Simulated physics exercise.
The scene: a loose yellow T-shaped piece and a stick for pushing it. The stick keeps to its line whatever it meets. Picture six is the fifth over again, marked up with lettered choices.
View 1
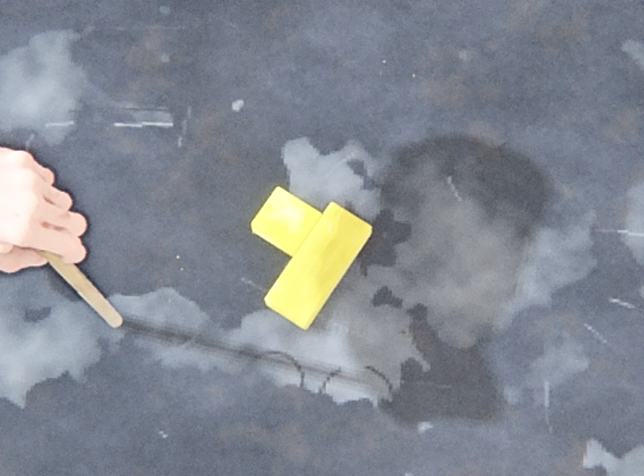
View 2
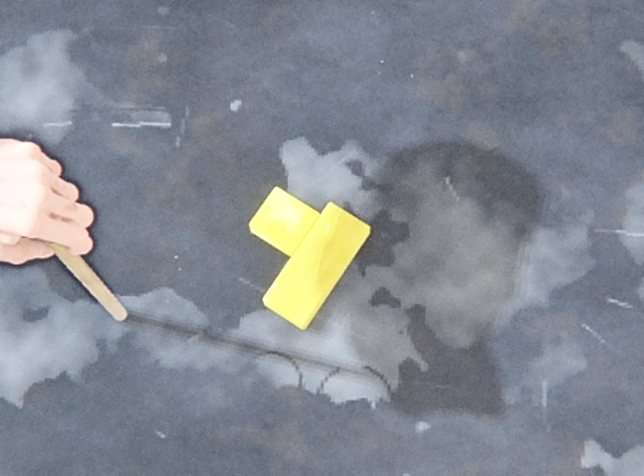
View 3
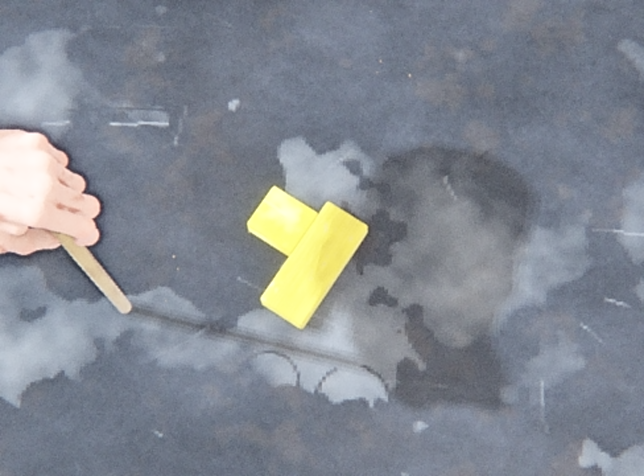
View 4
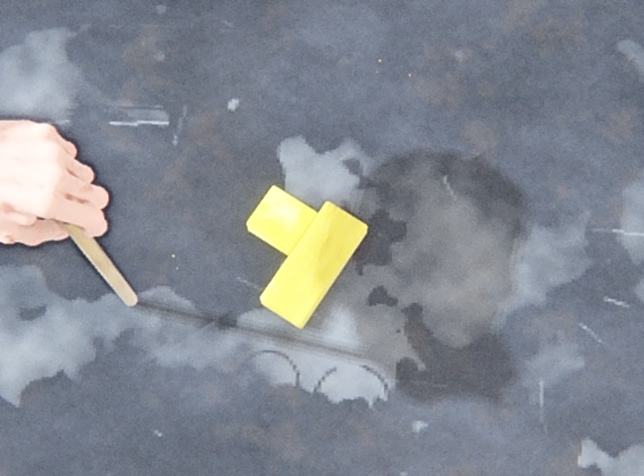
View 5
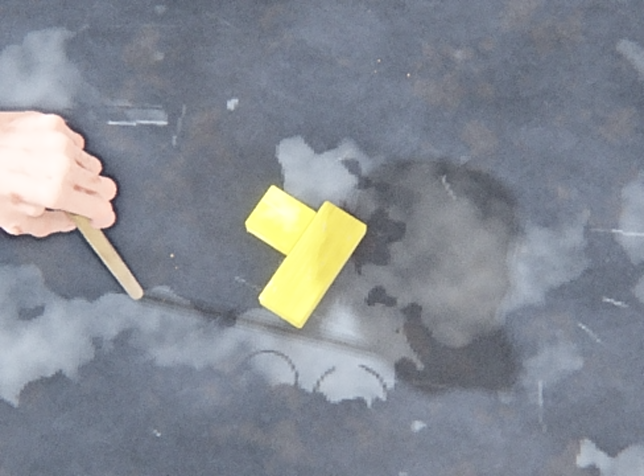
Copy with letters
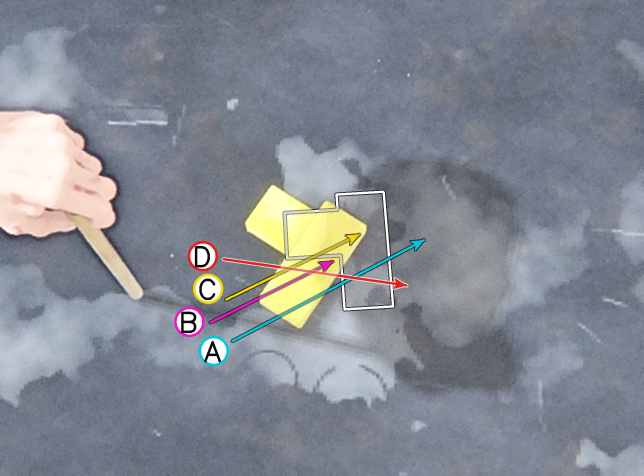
To begin with, a hand at the left holds a stick on a mottled dark surface, its tip well short of a yellow T-shaped piece. The hand and stick then move a little up and to the right, while the piece barely shifts and the stick stays clear of it.
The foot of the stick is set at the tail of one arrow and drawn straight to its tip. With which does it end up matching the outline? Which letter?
The stick should follow B.
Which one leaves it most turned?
That is D.
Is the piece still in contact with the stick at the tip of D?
At the end, yes.
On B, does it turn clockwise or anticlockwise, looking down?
On that stroke, anticlockwise.
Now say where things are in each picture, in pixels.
In the first frame, yellow T-shaped piece (319, 263).
In the second frame, yellow T-shaped piece (317, 263).
In the third frame, yellow T-shaped piece (315, 262).
In the fourth frame, yellow T-shaped piece (314, 262).
In the fifth frame, yellow T-shaped piece (313, 261).
On the marked copy, A from (232, 341) to (424, 240); B from (210, 323) to (333, 262); C from (226, 300) to (359, 235); D from (224, 259) to (406, 285).
With B. Early on, foot of the stick (256, 301), piece (314, 261).
Further on, foot of the stick (301, 277), piece (335, 260).
At the end, foot of the stick (333, 262), piece (363, 244); it fills the outline.
As for the rest, A leaves the piece out of the outline, at (347, 199); C leaves the piece out of the outline, at (393, 229); D leaves the piece out of the outline, at (404, 239).
